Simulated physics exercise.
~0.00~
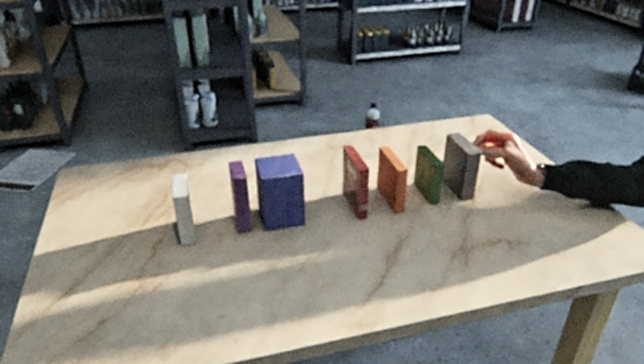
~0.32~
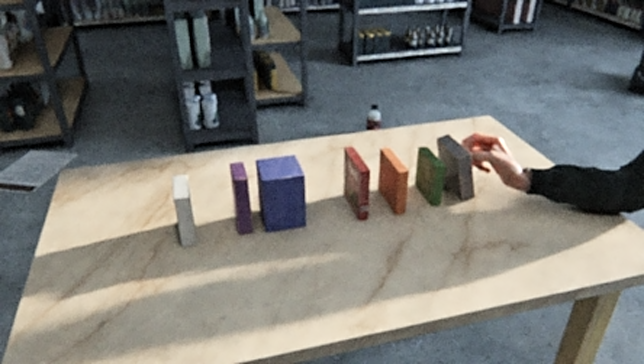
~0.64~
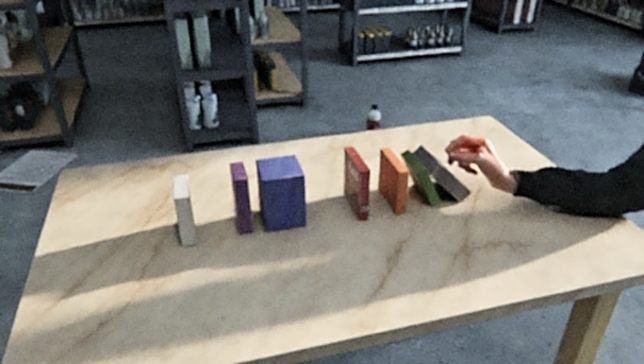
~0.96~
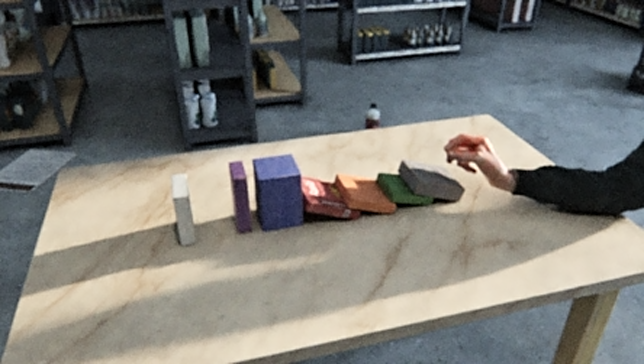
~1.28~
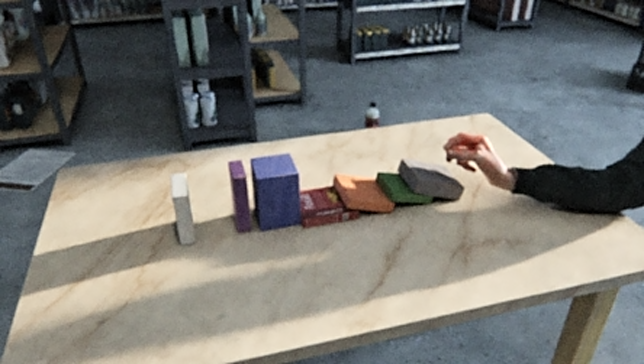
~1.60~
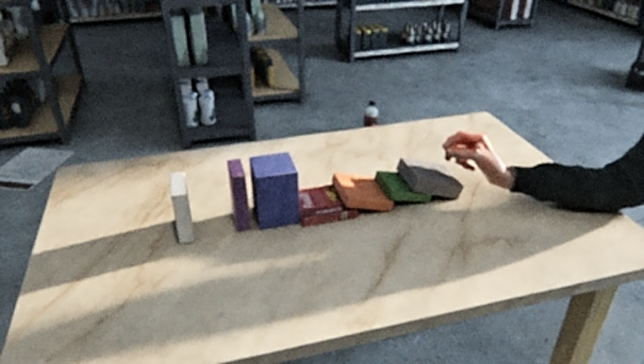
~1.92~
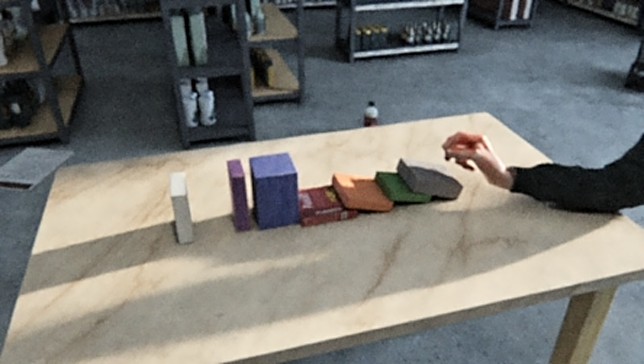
A hand tipped the grey block leftward on a wooden table, and it toppled the green board, the orange block and the red packet in turn. They ended up lying against one another beside the blue block, which stayed upright with the purple and white boards.
